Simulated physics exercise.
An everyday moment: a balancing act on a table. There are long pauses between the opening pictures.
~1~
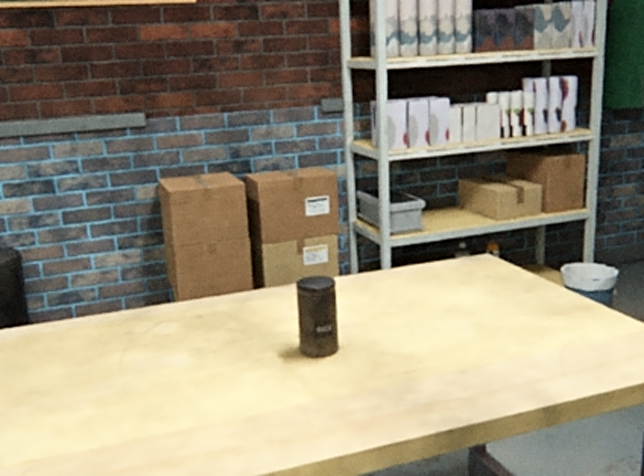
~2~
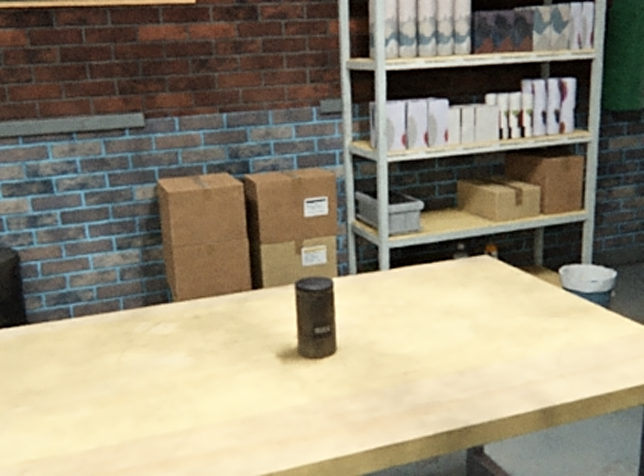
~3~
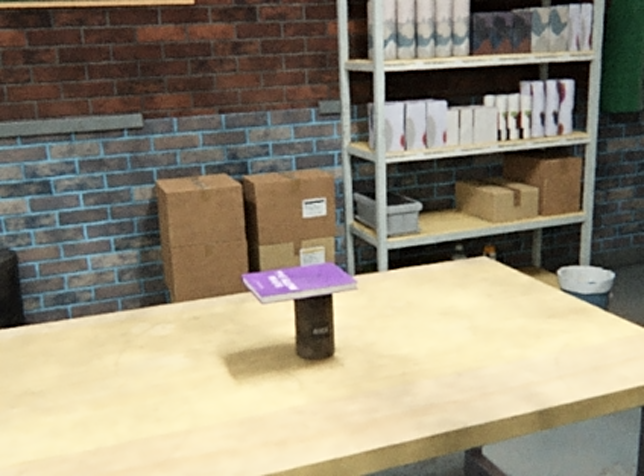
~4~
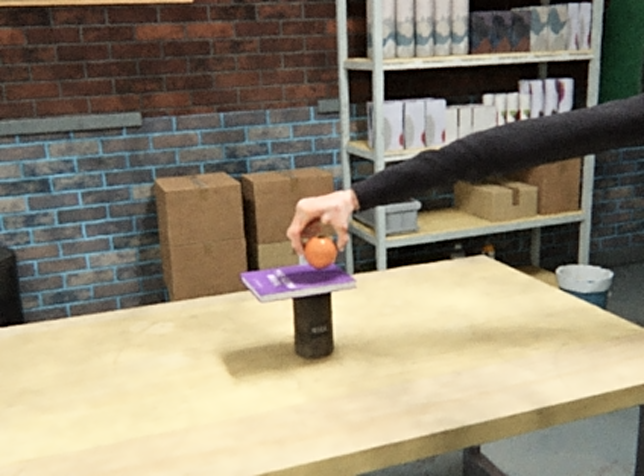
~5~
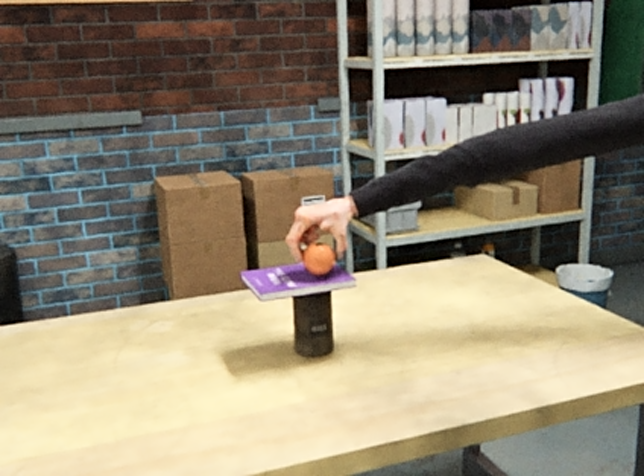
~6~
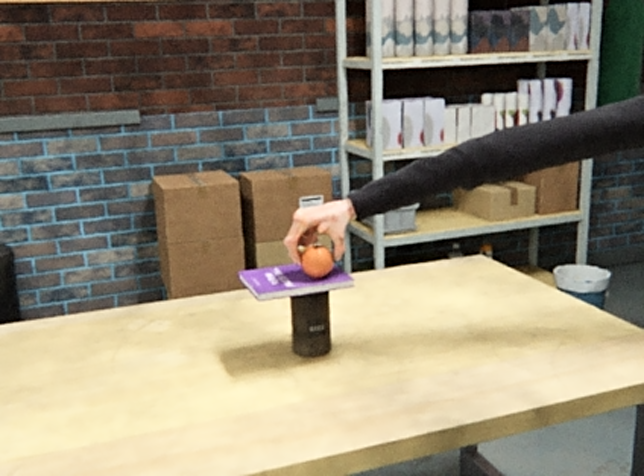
In this clip, a dark jar stands on a wooden table, then a purple book lies flat on top of it. A hand reaches in from the right, lowers an orange tomato onto the book, and keeps hold of it.
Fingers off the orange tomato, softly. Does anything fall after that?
It holds.
Then, 0.20 s later than the last frame, all is still.
Then, 0.50 s later than the last frame, orange tomato resting near (317, 262).
When it is over, all 3 as before. End places, in pixels of the last picture, orange tomato near (317, 262). The stack stays up.
